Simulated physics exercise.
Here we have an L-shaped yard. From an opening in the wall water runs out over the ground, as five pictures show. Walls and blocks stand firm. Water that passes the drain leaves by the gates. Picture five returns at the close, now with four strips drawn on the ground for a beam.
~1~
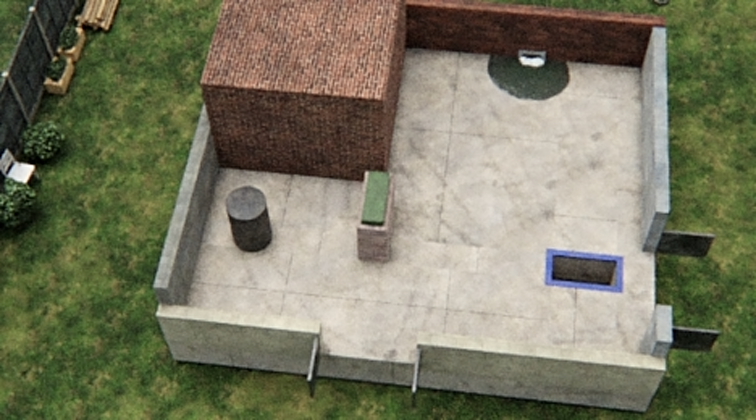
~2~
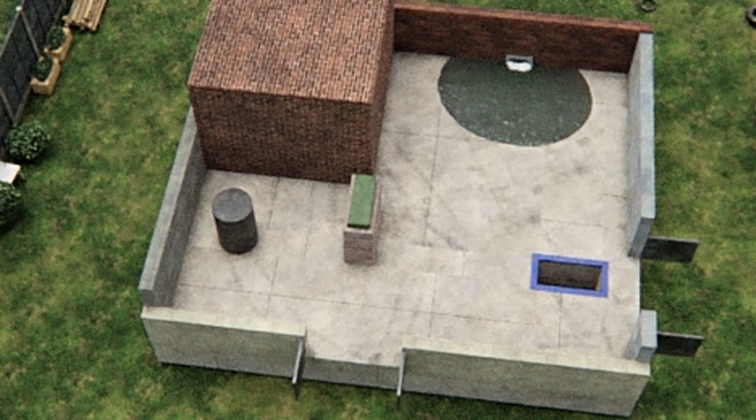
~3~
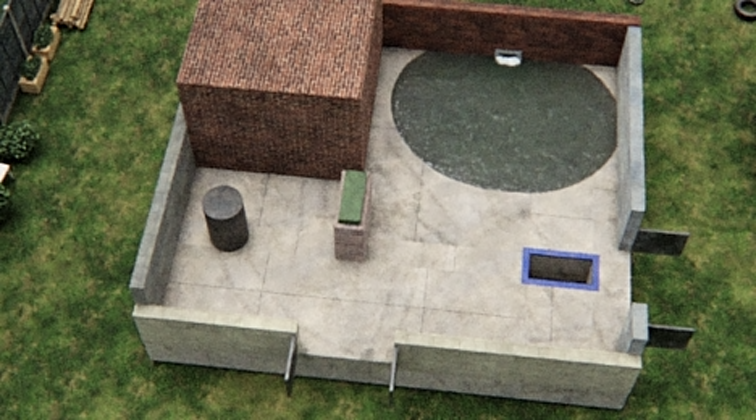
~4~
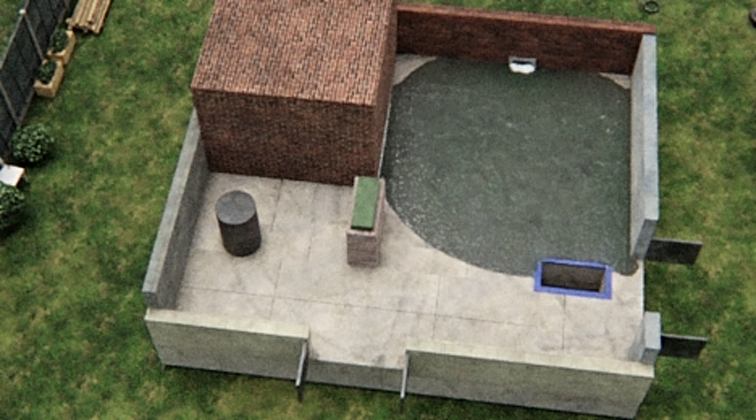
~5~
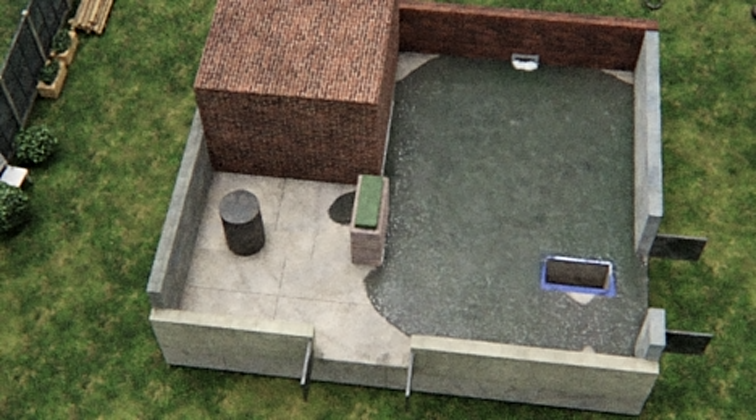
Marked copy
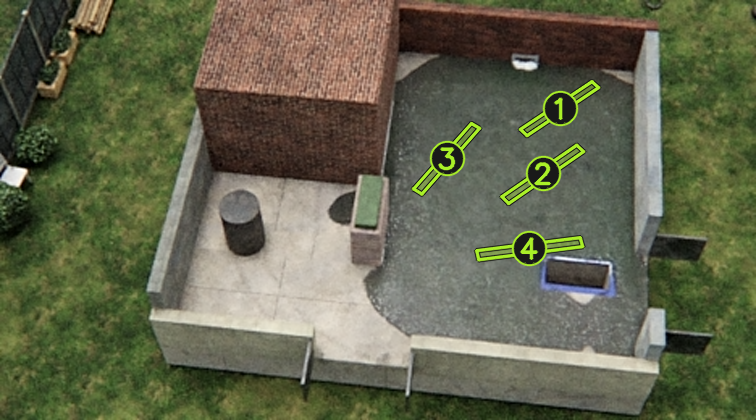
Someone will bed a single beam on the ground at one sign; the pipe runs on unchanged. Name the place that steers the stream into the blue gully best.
Choose 3.
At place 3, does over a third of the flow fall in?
Yes.
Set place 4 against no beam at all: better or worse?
It is worse.
In lime, 1 from (523, 132) to (595, 84); 2 from (505, 200) to (580, 148); 3 from (417, 191) to (475, 125); 4 from (477, 255) to (581, 242).
With 1, about 30 % of the stream goes into the blue gully, about 70 % out by the gates.
With 2, about 36 % of the stream goes into the blue gully, about 64 % out by the gates.
With 3, about 48 % of the stream goes into the blue gully, about 52 % out by the gates.
With 4, about 36 % of the stream goes into the blue gully, about 64 % out by the gates.
